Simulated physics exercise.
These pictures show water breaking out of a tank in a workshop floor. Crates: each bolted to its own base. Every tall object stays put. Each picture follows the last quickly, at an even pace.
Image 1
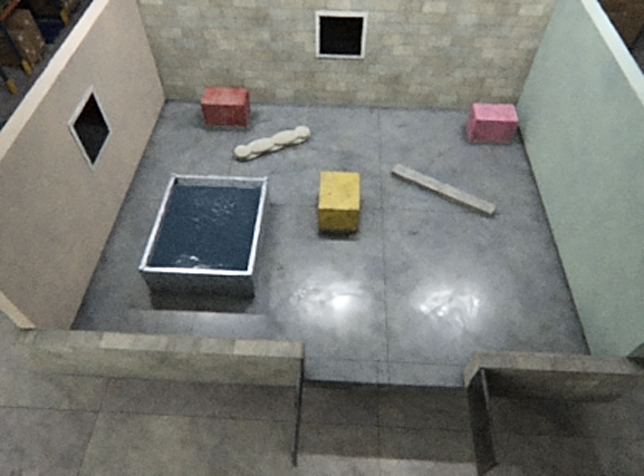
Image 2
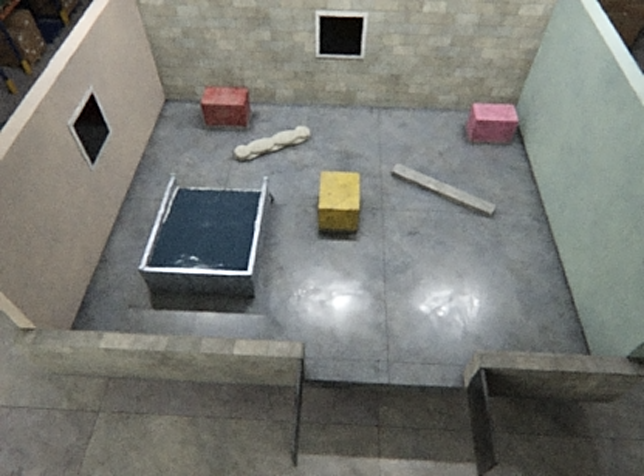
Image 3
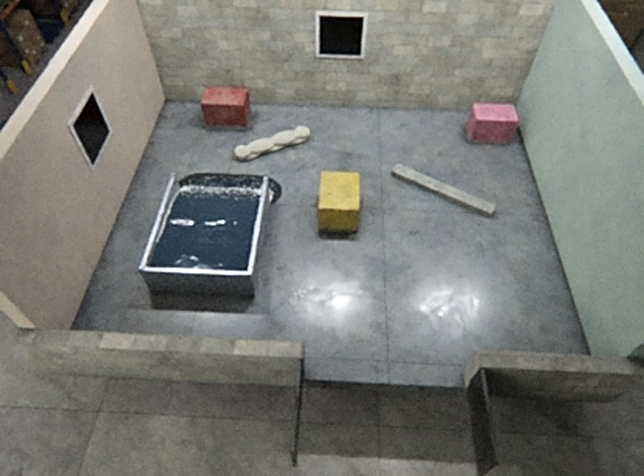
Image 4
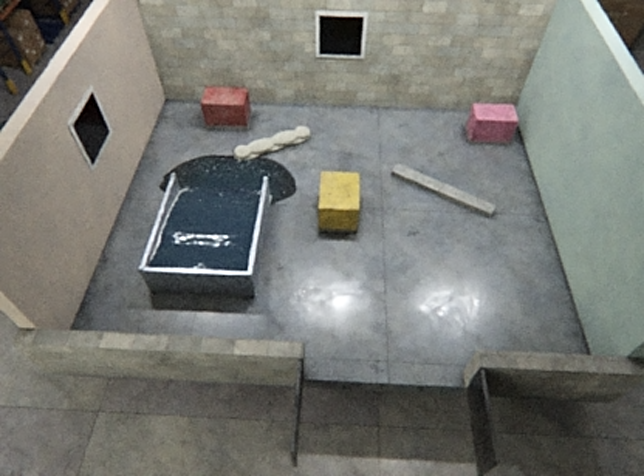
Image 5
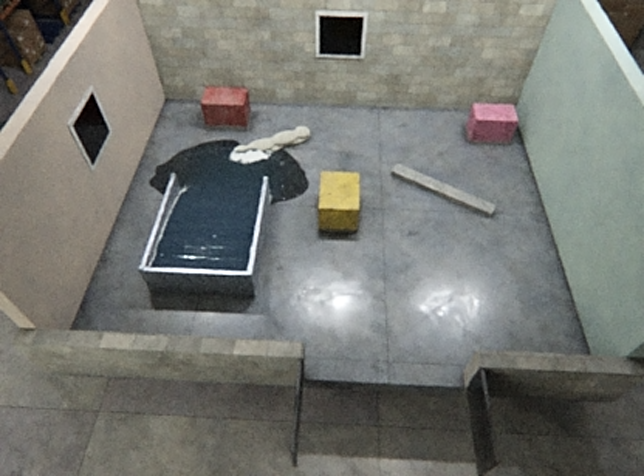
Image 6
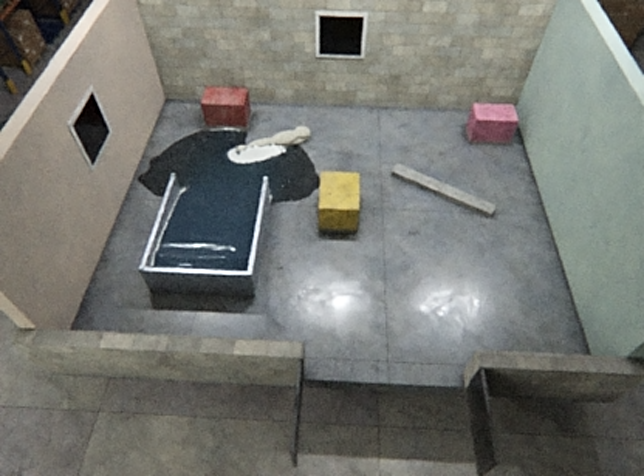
The clip shows a water-filled tank on a grey workshop floor among coloured blocks; its far side opens, and dark water pours out, spreading across the floor around a pale twisted object and reaching toward the yellow block.
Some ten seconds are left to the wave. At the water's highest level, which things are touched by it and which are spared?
In the end the pink crate sits too low; the red crate sits too low; the yellow crate sits high enough.
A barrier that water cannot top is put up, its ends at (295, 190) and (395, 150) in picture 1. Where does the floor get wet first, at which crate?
That would be the crate marked red.
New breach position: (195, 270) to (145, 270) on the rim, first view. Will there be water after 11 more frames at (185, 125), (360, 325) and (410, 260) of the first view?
Untouched, soaked, untouched.
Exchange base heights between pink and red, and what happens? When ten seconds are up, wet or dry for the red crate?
Then: Red is soaked.
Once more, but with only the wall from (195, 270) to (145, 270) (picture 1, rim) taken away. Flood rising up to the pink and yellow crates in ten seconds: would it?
The pink one is not reached; the yellow one is not reached.
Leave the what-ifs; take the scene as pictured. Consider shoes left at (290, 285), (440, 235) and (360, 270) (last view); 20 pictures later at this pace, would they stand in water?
Taking the three spots one by one, I'd call them clear, clear and clear.
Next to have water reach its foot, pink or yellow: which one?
The one in yellow comes first.
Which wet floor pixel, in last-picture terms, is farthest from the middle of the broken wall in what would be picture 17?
I'd point to (421, 120).
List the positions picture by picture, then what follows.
In the first picture, the tank at (209, 224) is whole and still.
In the second picture, the front is at a hidden place, out from the gap on the tank's far side.
In the third picture, the front is at (276, 189), out from the gap on the tank's far side.
In the fourth picture, the front is at (282, 170), out from the gap on the tank's far side.
In the fifth picture, water pours out on the tank's far side and has run to (279, 151).
In the sixth picture, water pours out on the tank's far side and has run to (209, 131).
A moment on, water covers 20 % of the floor; the pink crate not reached, the red crate water round its plinth, the yellow crate water round its plinth.
Next, water covers 30 % of the floor; the pink crate not reached, the red crate water round its plinth, the yellow crate water round its plinth.
Then, water covers 45 % of the floor; the pink crate water round its plinth, the red crate water round its plinth, the yellow crate water round its plinth.
Later, water covers 60 % of the floor; the pink crate water round its plinth, the red crate water round its plinth, the yellow crate water round its plinth.
In the end, water covers 80 % of the floor; the pink crate was topped, the red crate was topped, the yellow crate stayed above the water.
